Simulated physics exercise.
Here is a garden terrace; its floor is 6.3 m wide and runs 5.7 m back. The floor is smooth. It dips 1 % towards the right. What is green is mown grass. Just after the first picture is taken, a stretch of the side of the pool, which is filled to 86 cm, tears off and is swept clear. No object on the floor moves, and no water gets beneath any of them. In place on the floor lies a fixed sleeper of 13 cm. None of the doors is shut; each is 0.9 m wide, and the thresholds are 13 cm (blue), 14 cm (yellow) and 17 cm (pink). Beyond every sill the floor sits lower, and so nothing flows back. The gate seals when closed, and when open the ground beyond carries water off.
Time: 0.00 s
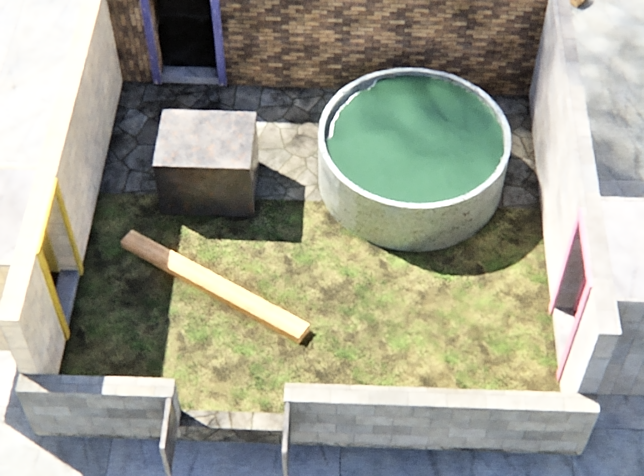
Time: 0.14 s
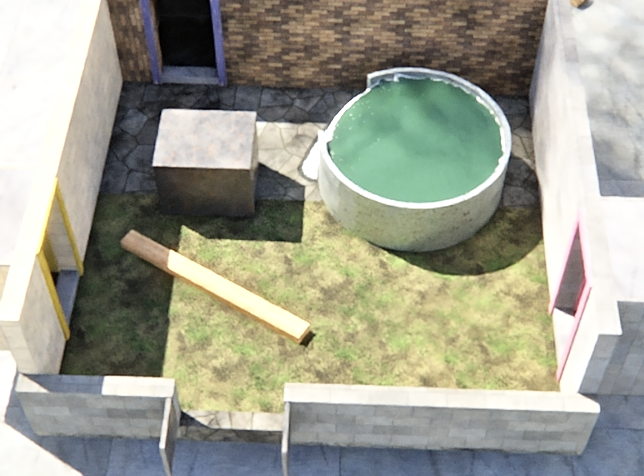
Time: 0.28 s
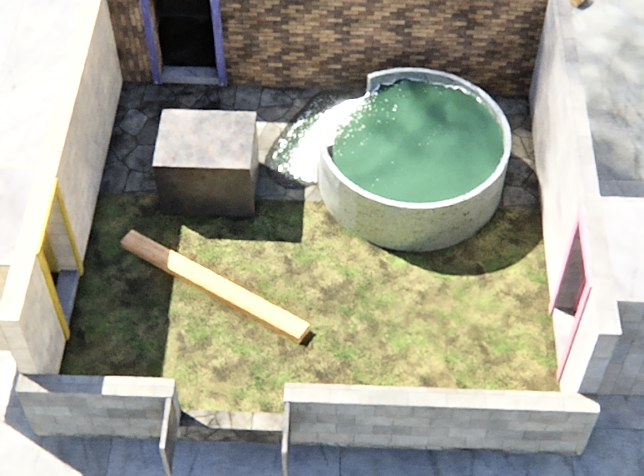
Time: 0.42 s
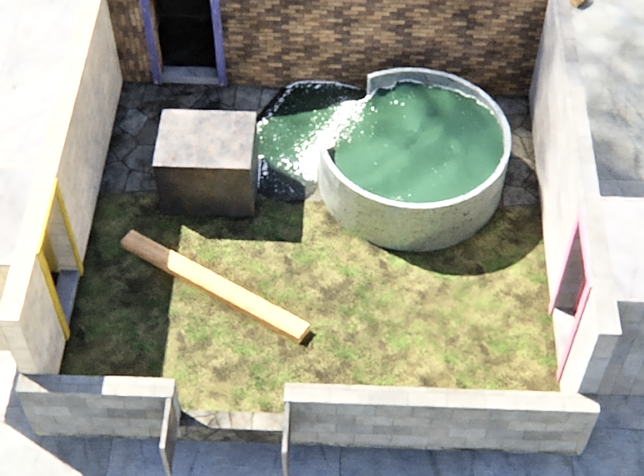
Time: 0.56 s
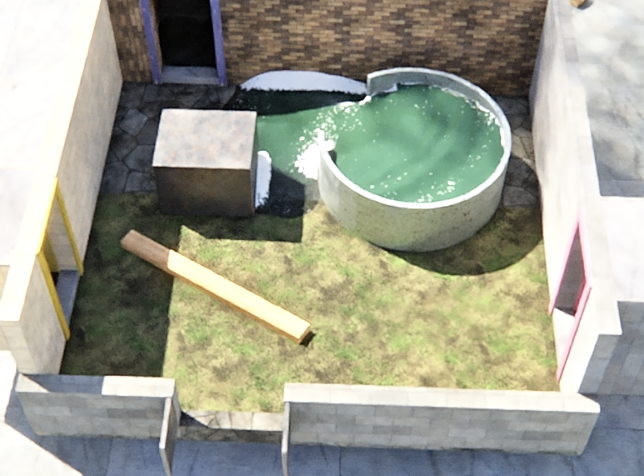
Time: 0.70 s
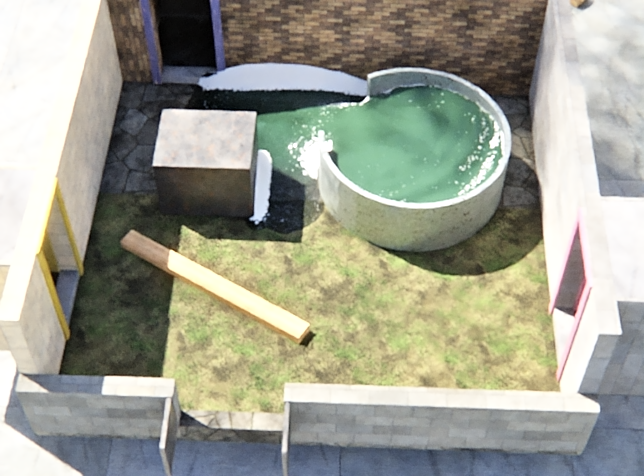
A round, pale-walled pool of green water stands at the back right of a walled garden terrace, seen from high above by a still camera. A brown block sits to its left, a long wooden beam lies across the mown grass, and doorways edged purple, yellow and pink open around them. The pool's left side breaks away, and foaming water pours out, spreading left over the paving, around the block and along the brick wall.
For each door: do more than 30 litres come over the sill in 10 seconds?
Door by door: Blue door - yes, more than that crosses; yellow door - no, not that much crosses; pink door - no, not that much crosses.
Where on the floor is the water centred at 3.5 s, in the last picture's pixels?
(283, 176).
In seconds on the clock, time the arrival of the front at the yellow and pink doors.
The yellow one at 2.4 seconds, pink at 6.0 seconds.
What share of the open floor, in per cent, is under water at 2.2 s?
40 %.
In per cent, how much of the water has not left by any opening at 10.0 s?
About 86 per cent.
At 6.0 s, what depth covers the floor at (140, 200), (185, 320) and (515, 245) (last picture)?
Spot by spot: Some 14, 11, then 5 cm.
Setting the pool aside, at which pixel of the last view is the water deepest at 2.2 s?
Look around (141, 112).
After 1.4 s water covers 30 % of the floor and is deepest (64 cm) near (123, 86); blue door 23 cm at the sill, 7 L in, yellow door not reached, pink door not reached.
After 2.2 s water covers 40 % of the floor and is deepest (58 cm) near (141, 112); blue door 32 cm at the sill, 37 L in, yellow door not reached, pink door not reached.
After 3.5 s water covers 65 % of the floor and is deepest (36 cm) near (197, 131); blue door 33 cm at the sill, 183 L in, yellow door 17 cm at the sill, 0 L in, pink door not reached.
After 6.0 s water covers 90 % of the floor and is deepest (22 cm) near (130, 233); blue door 22 cm at the sill, 361 L in, yellow door 9 cm at the sill, 3 L in, pink door not reached.
After 10.0 s water covers 95 % of the floor and is deepest (18 cm) near (538, 291); blue door 11 cm at the sill, 398 L in, yellow door 8 cm at the sill, 3 L in, pink door 16 cm at the sill, 0 L in.
